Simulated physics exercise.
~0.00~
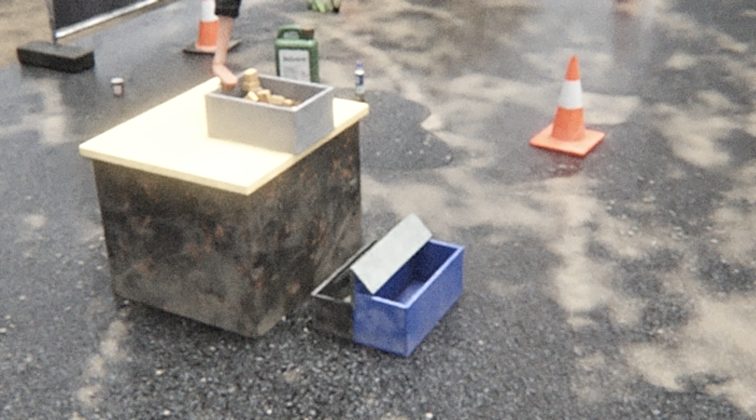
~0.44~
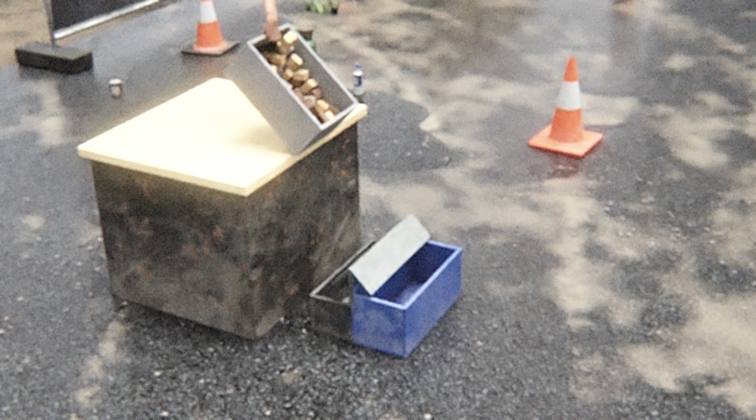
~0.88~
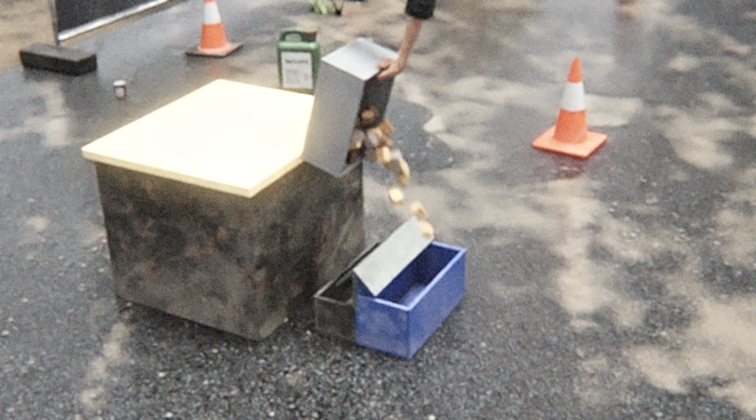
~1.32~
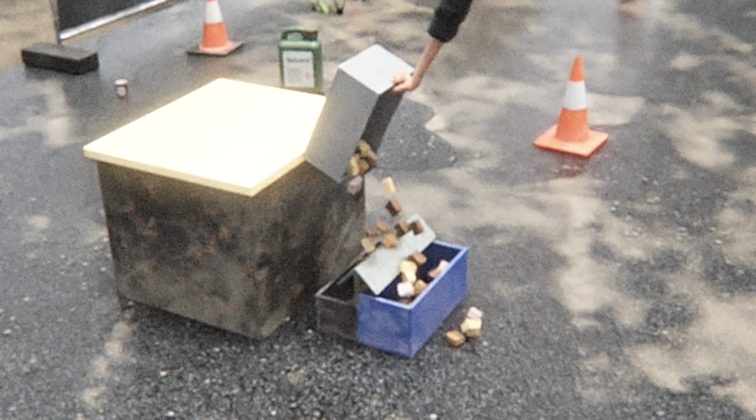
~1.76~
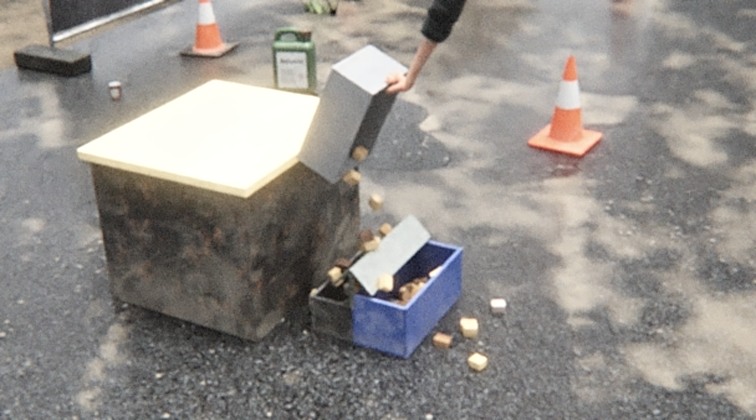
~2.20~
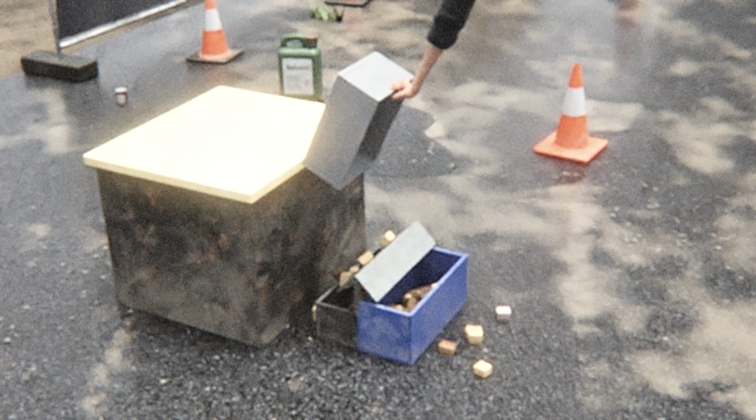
A grey tote tips off the bench by hand, spilling wooden blocks mostly into a blue tub.
